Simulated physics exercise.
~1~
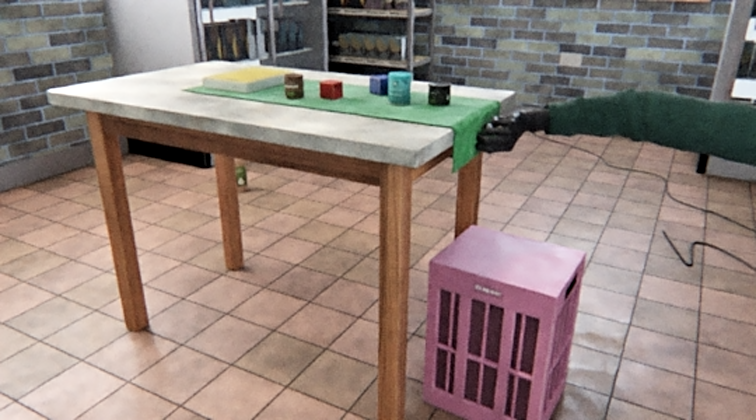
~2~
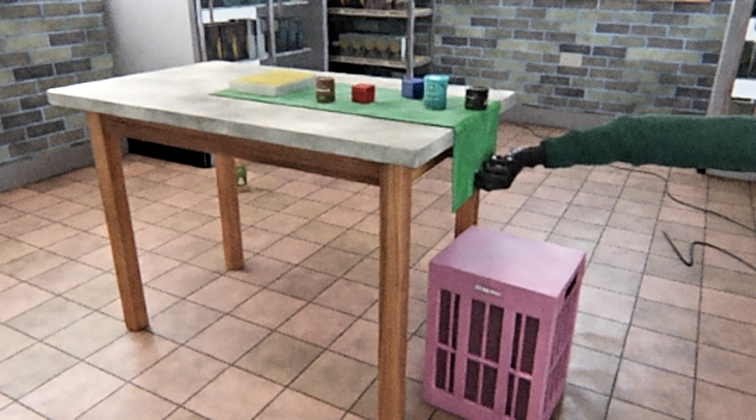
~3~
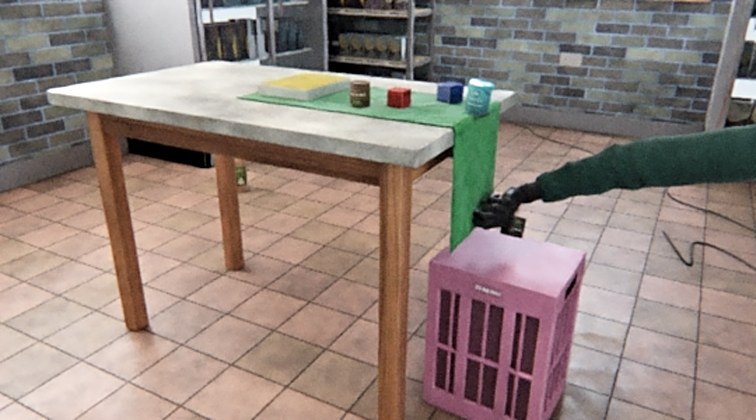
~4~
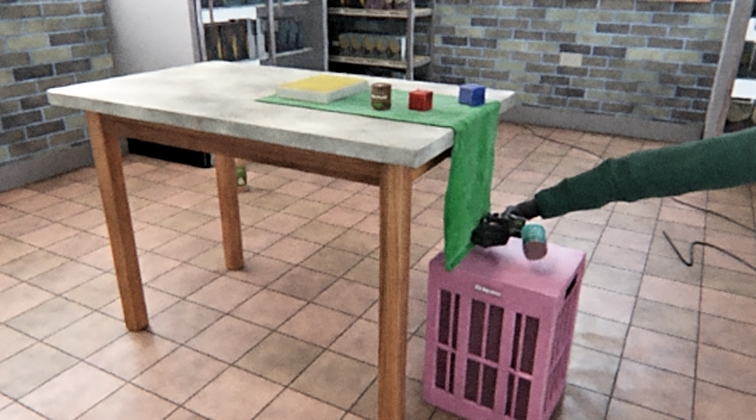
A gloved hand in a green sleeve pulled the end of a green table runner down over the table's edge, sliding its small items right, until a black pot and then a turquoise can dropped off onto the pink crate, leaving the cubes on the table.
